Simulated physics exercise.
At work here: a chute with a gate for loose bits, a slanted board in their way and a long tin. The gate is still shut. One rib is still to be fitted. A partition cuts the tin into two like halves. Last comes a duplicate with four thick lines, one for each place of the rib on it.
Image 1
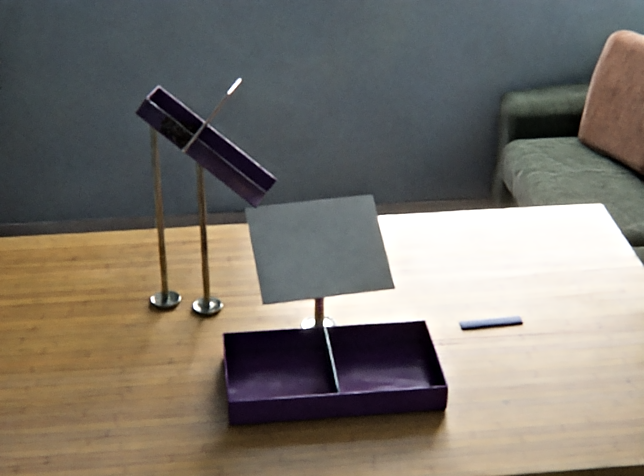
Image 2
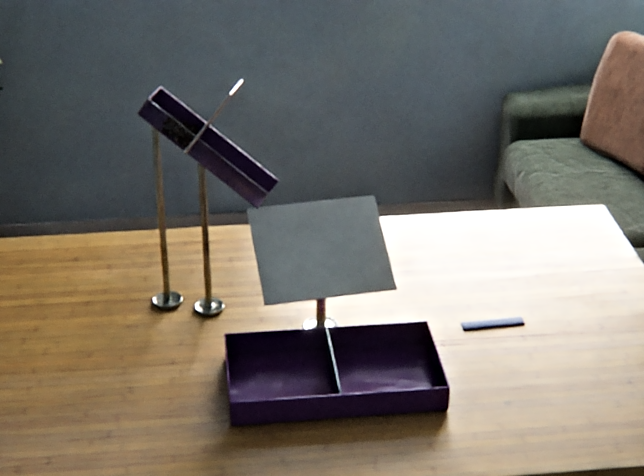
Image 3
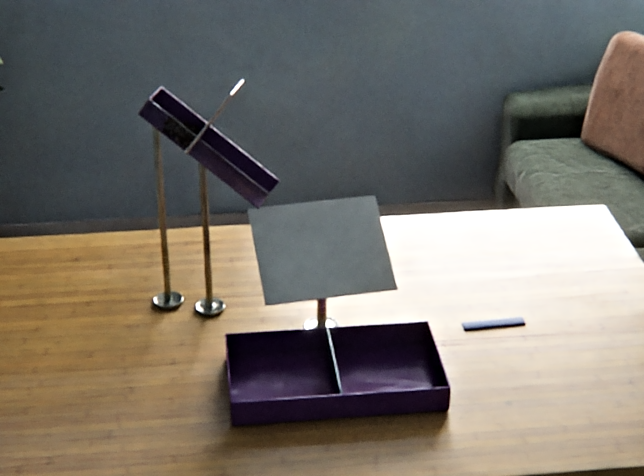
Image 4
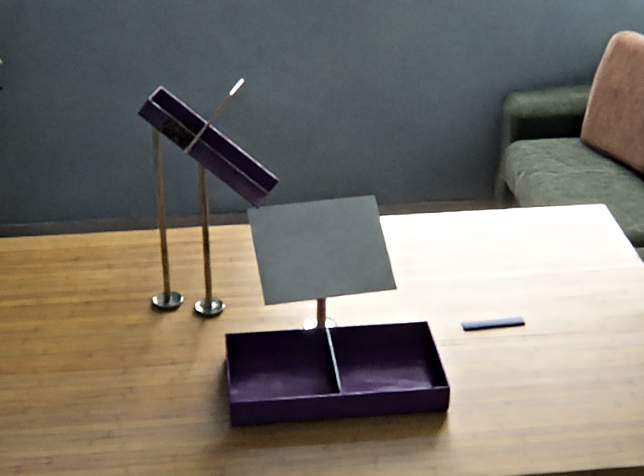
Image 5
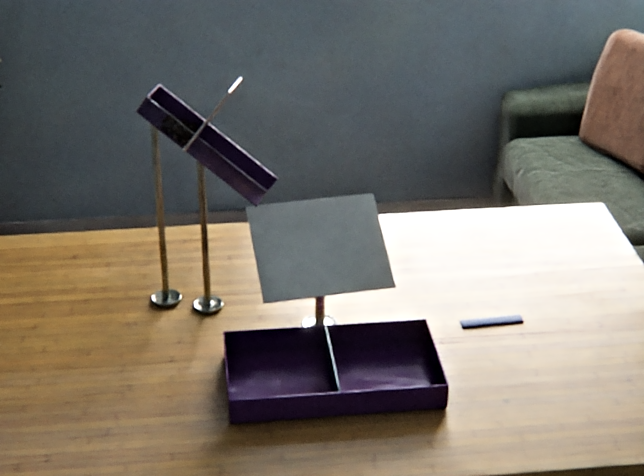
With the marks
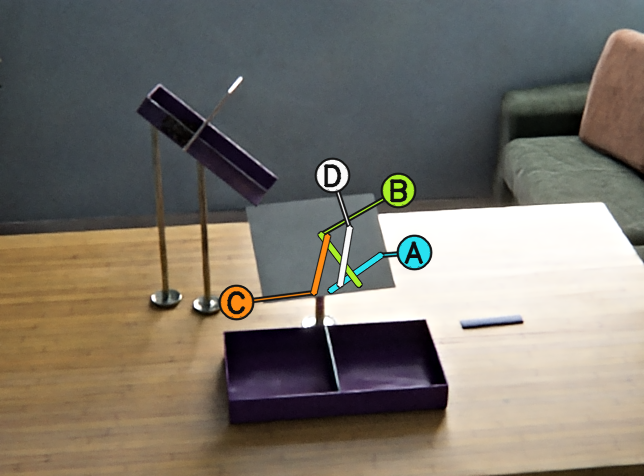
On a wooden table near a green sofa, a purple chute on two thin stands sloped down to the right toward a tilted grey board behind a divided purple tin, and nothing visibly moved.
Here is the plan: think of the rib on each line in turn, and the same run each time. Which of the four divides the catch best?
Best: D.
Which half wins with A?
The left half.
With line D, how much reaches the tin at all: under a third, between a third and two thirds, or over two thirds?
It is over two thirds.
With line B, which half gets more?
More lands on the right.
On the marked copy, line A from (380, 255) to (330, 290); line B from (321, 234) to (359, 284); line C from (327, 236) to (313, 292); line D from (349, 228) to (340, 284).
With A, of what is caught, most in the left half, about a quarter in the right.
With B, of what is caught, a small part in the left half, most in the right.
With C, of what is caught, most in the left half, about a quarter in the right.
With D, of what is caught, about two thirds in the left half, about a third in the right.
